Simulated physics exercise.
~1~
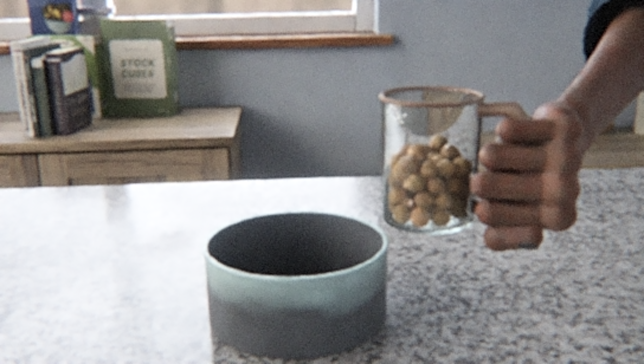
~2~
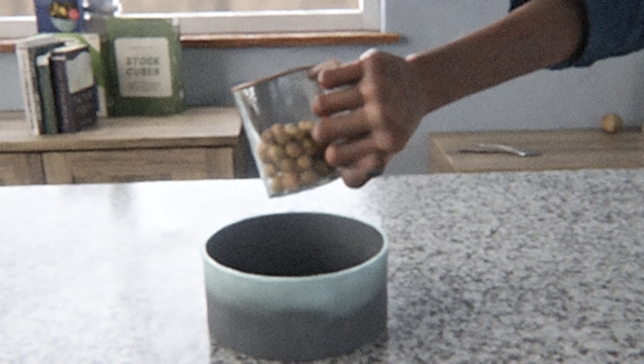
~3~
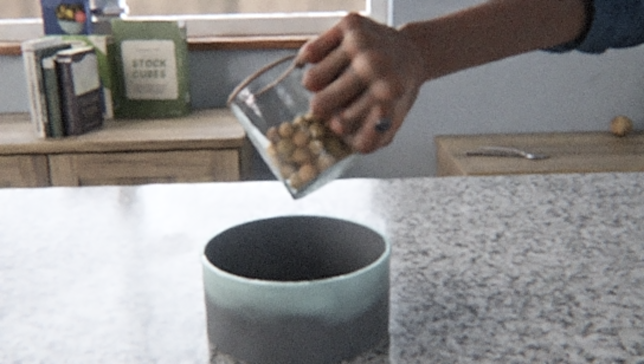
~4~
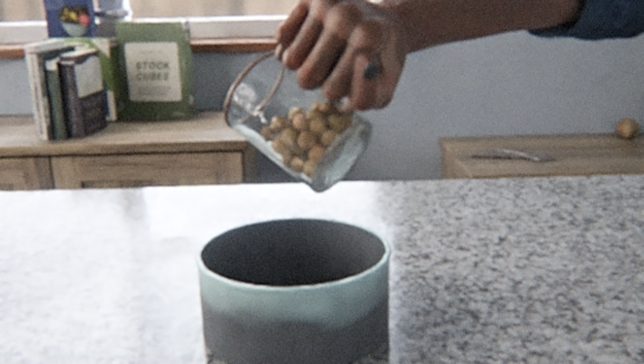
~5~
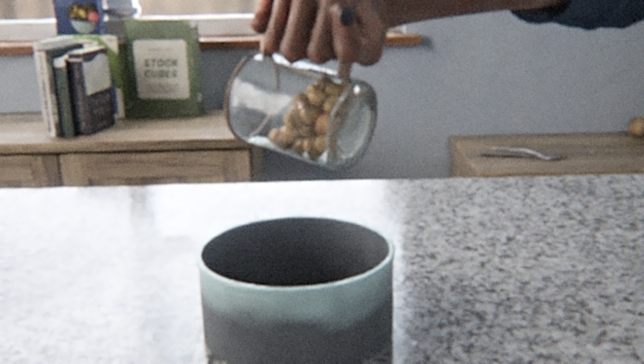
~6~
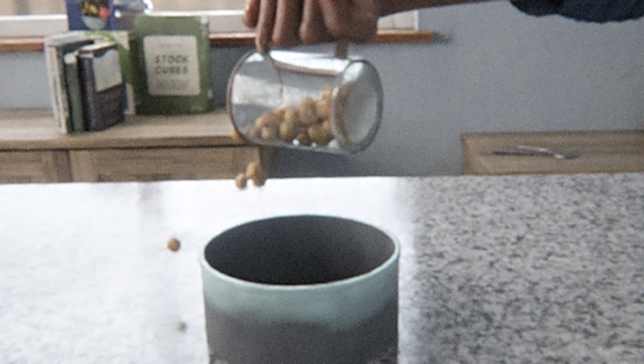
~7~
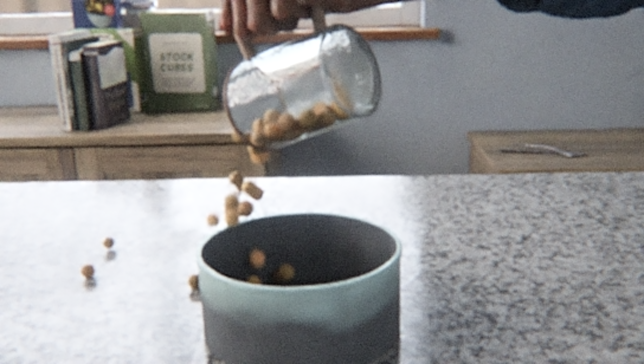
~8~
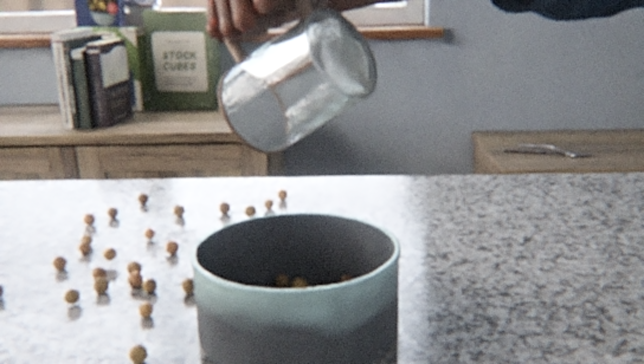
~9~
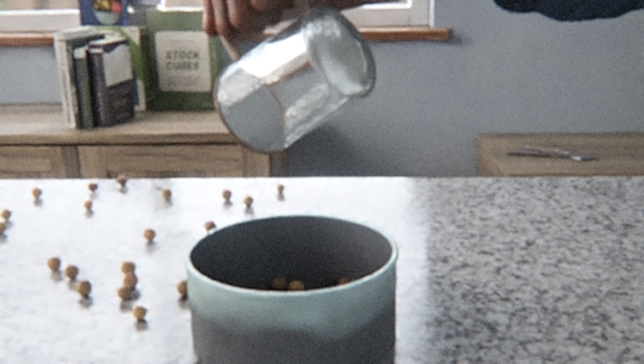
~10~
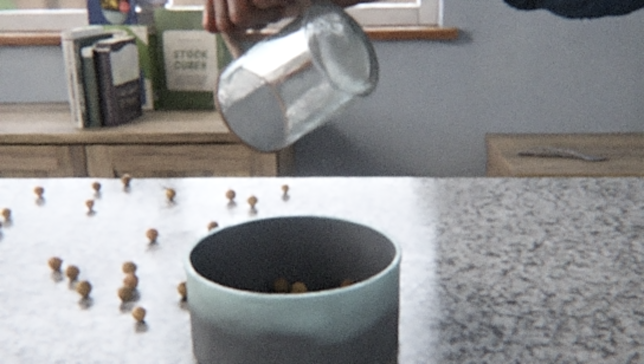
On a speckled stone countertop in a room with a wooden cabinet and books behind, a hand holds a clear glass cup of small round wooden beads beside a teal and dark grey pot. The hand moves the cup left and raises it over the pot, tipping it gradually onto its side. The first few beads drop from the rim, some missing the pot to the left. As the cup tilts further, the rest pour out, landing inside and scattering across the counter. Finally, the emptied cup stays tipped above the pot, with beads lying still in both places.
